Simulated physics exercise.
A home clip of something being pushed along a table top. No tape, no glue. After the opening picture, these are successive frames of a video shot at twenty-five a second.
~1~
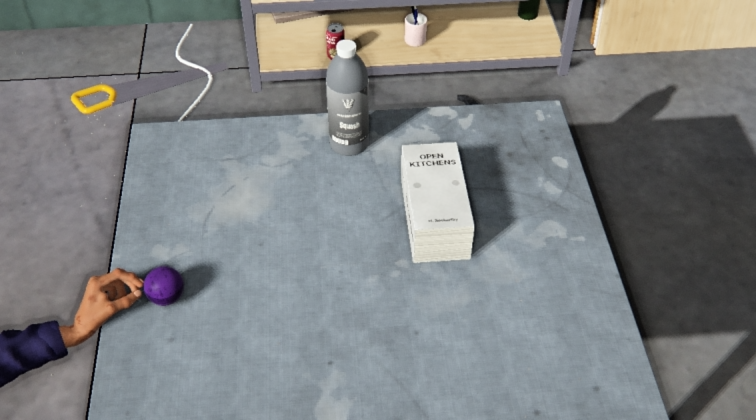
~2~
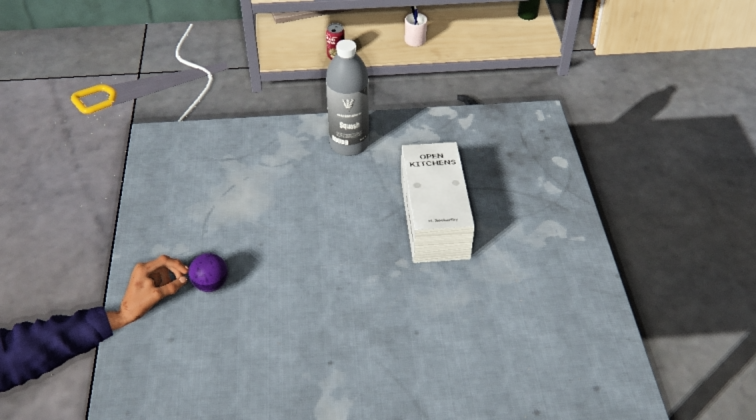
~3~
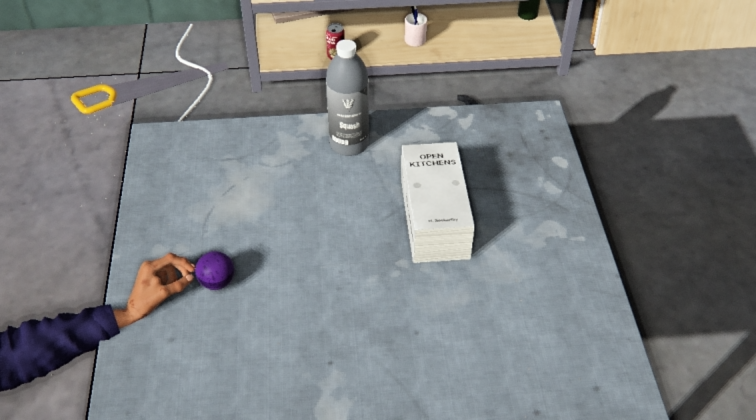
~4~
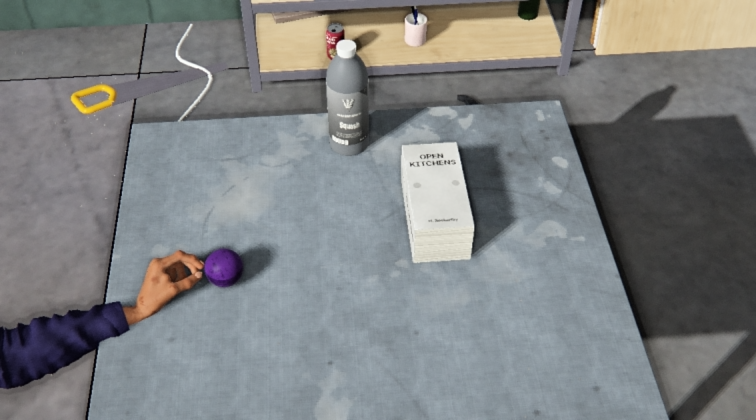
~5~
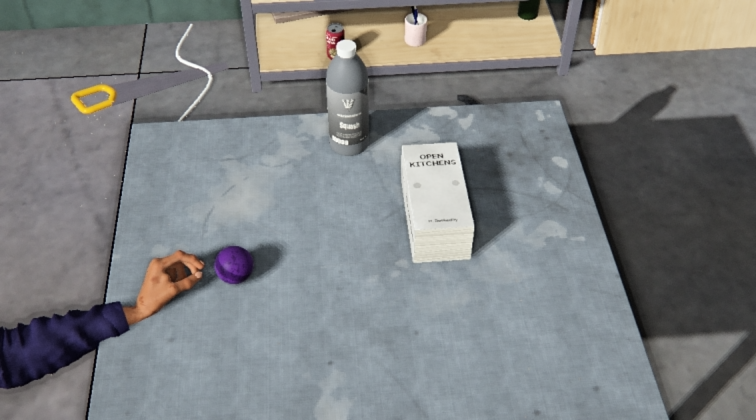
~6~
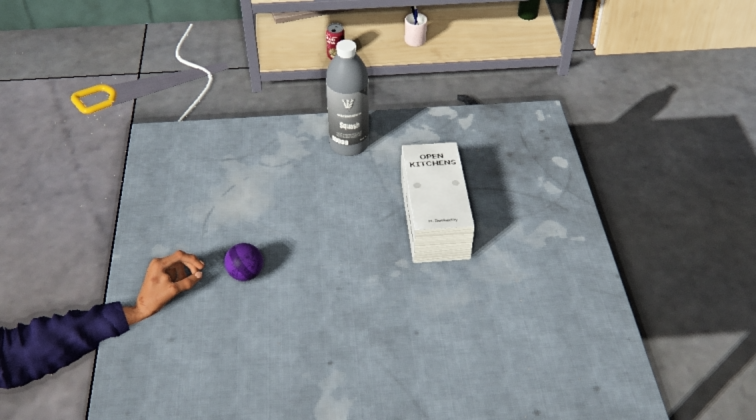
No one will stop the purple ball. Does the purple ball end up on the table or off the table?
The purple ball stays on the table.
Then, 0.20 s after the last picture, purple ball rolled well along near (288, 249).
Then, 0.40 s after the last picture, purple ball rolled well along near (323, 238).
Then, 0.80 s after the last picture, purple ball rolled well along near (371, 224).
At rest, moved from the start, purple ball. Seen from the same camera at the end, purple ball near (390, 218).
